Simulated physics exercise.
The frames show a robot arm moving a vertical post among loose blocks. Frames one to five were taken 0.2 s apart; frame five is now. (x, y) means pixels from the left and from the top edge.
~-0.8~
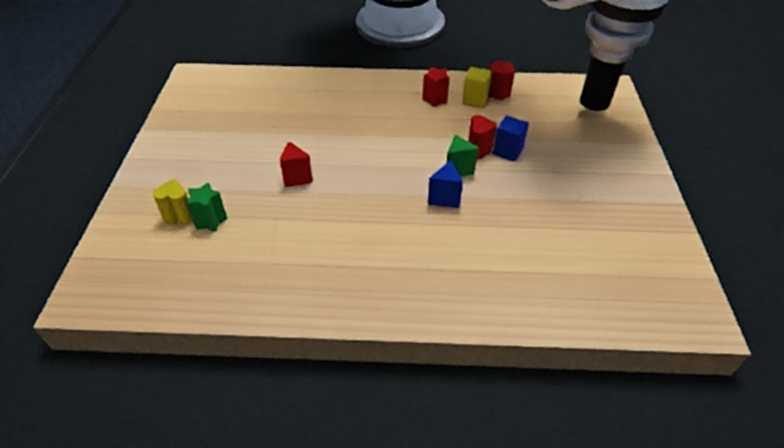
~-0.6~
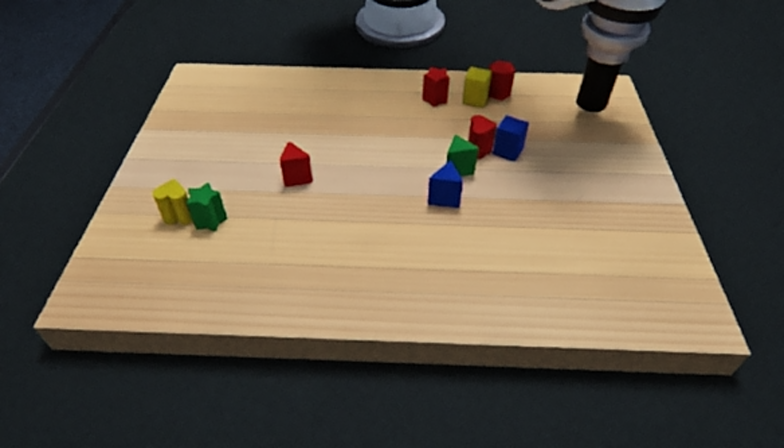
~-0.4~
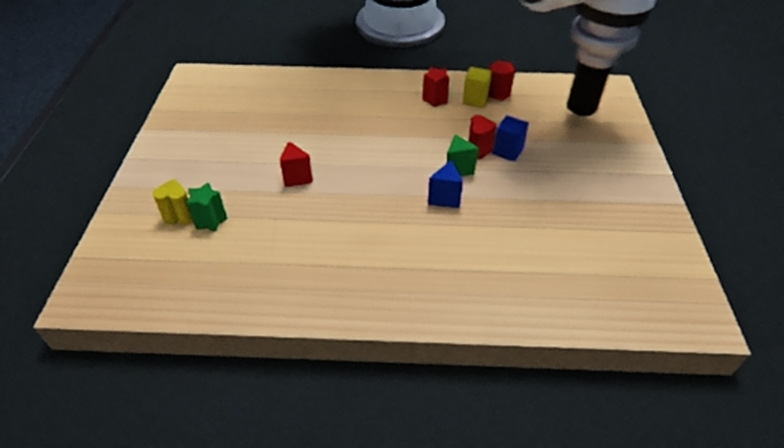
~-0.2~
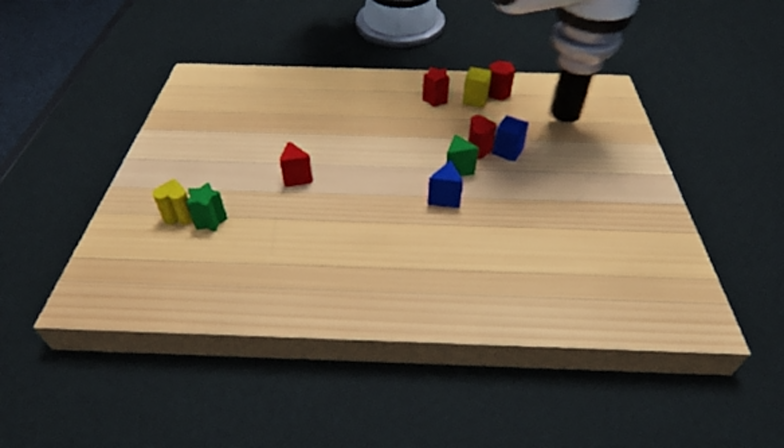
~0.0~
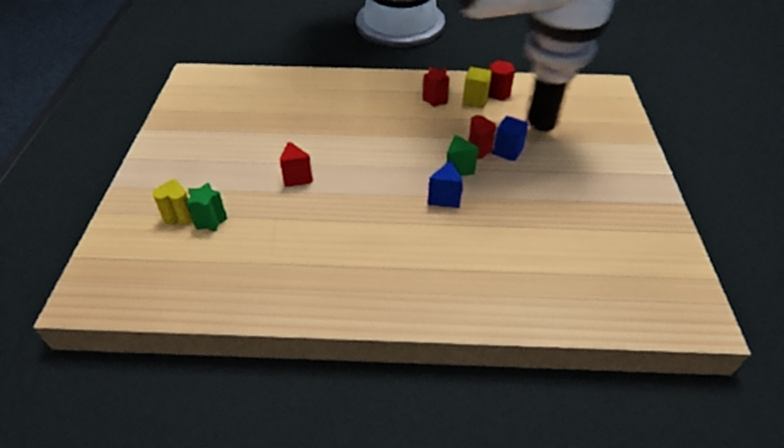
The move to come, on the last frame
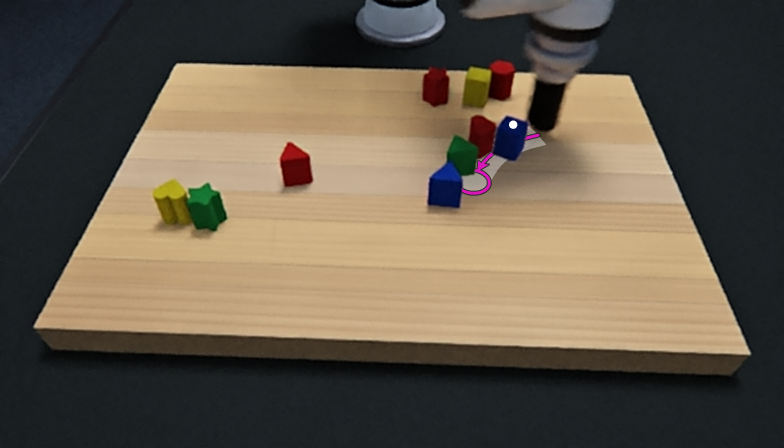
A robot arm with a black vertical post reaches over the far right of a pale wooden board on a dark surface, seen from above the near edge by a still camera. Red, yellow, blue and green blocks sit in a back row, a cluster right of centre and a pair at left, with one red block between. The post slides left and slightly nearer, up beside the blue square block, while the blocks stay put.
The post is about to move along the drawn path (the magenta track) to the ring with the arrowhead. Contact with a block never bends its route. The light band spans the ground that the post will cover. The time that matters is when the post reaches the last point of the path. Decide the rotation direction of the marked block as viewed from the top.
Bird's-eye view: Counterclockwise.
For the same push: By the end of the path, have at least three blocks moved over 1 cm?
That would be a yes.
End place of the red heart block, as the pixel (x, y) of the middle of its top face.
Put as a pixel place, it's (462, 127).
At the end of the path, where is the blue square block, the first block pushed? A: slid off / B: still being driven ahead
Choice B: Still being driven ahead.
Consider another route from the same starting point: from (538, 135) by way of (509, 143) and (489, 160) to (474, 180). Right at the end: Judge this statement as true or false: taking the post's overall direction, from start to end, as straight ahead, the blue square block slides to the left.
The claim holds.
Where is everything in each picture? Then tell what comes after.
Post tip at (595, 102); block tops, blue three-sided block at (448, 173); green three-sided block at (461, 144); red heart block at (482, 124); blue square block at (513, 125), in the first frame.
Post at (591, 104); blocks unchanged, in the second frame.
Post at (582, 107); blocks unchanged, in the third frame.
Post at (565, 113); blocks unchanged, in the fourth frame.
Post at (541, 122); blue three-sided block at (448, 173); green three-sided block at (461, 144); red heart block at (482, 124); blue square block at (513, 125), in the fifth frame.
Path on the board, from (538, 135) through (509, 144) and (486, 160) to (472, 181); the dot is on the blue square block.
The first path, step by step. One third of the way, post at (511, 131); red heart block at (477, 124); blue square block at (501, 133).
Two thirds of the way, post at (488, 147); green three-sided block at (456, 149), turned 50° clockwise; red heart block at (463, 126), turned 70° clockwise; blue square block at (482, 152), turned 10° anticlockwise.
At the end, post at (474, 168); blue three-sided block at (444, 176), turned 20° clockwise; green three-sided block at (448, 152), turned 60° clockwise; red heart block at (462, 127), turned 75° clockwise; blue square block at (470, 175), turned 20° anticlockwise.
